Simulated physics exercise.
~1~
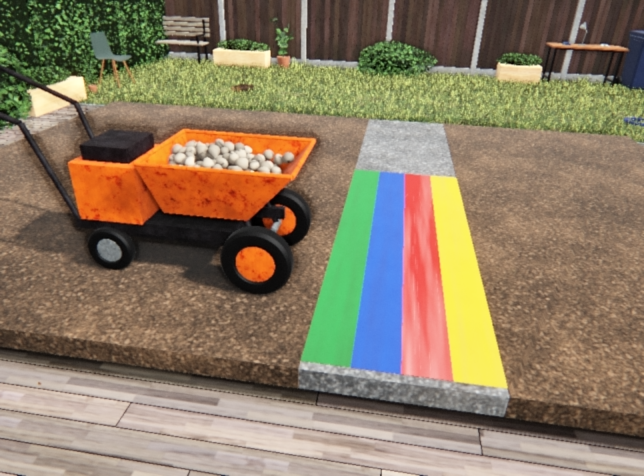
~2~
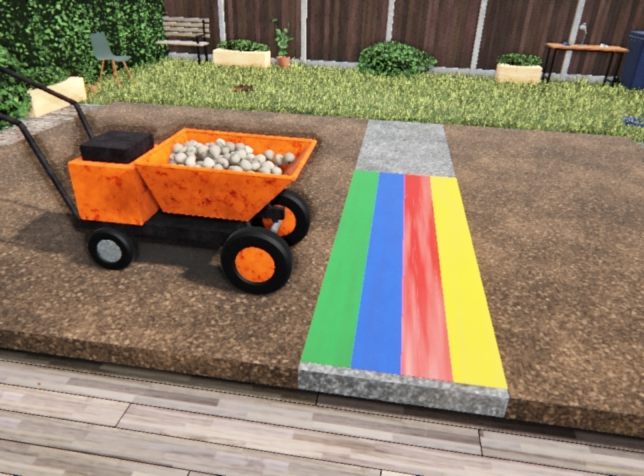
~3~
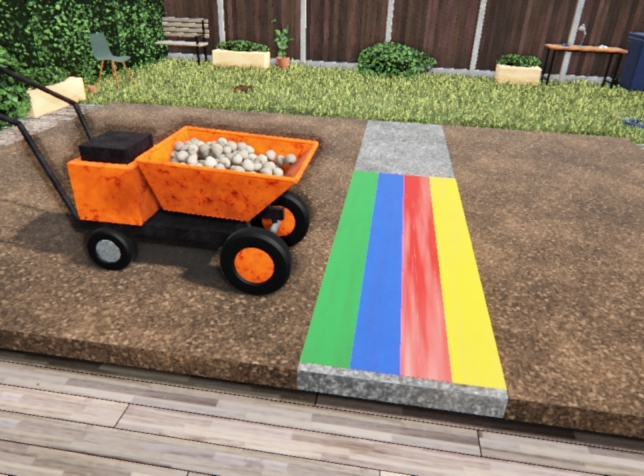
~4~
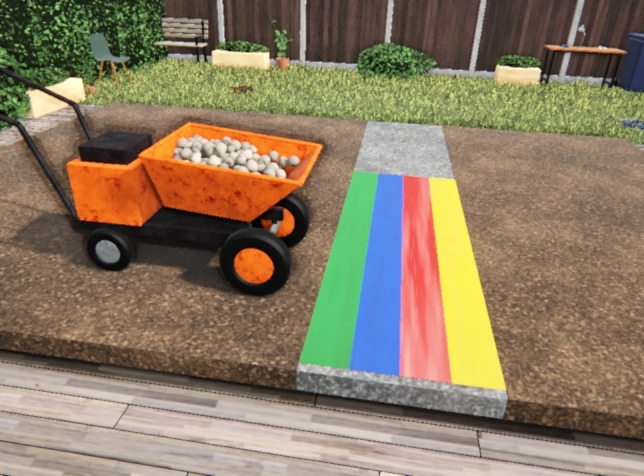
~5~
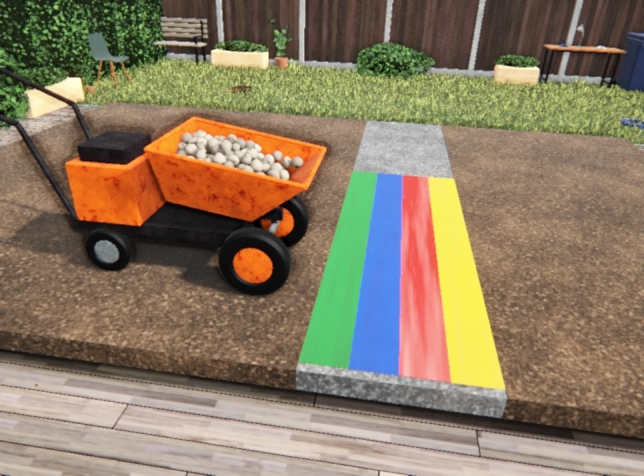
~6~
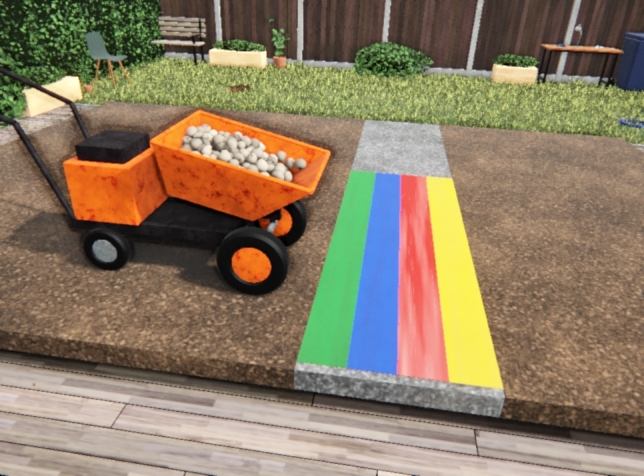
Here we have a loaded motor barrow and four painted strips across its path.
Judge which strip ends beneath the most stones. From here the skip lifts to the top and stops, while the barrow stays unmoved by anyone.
Beneath the most stones: The blue strip.
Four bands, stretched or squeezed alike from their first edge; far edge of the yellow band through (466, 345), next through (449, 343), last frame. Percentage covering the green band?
Shares: Close to 0 %; close to 0 %.
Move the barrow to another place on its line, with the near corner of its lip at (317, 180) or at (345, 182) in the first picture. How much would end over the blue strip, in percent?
Estimates, in order: 20 % then 0 %.
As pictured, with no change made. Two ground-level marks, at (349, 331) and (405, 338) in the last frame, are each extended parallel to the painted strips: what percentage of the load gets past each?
Around 80 per cent for the first, around 40 per cent for the second.
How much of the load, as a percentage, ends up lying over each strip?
Percentages: Green 5, blue 35, red 25, yellow 10.
Shortly afterwards, skip tipped steeply; the whole lot in the skip.
Next, skip tipped right over; the bulk in the skip; near a quarter over the blue strip; only a few over the red strip; only a few falling.
Some moments later, skip tipped right over; near a quarter in the skip; only a few over the green strip; near a third over the blue strip; near a quarter over the red strip; a little over the yellow strip; only a few off the paint.
In the end, skip tipped right over; near a quarter in the skip; only a few over the green strip; near a third over the blue strip; near a quarter over the red strip; a little over the yellow strip; a little off the paint.
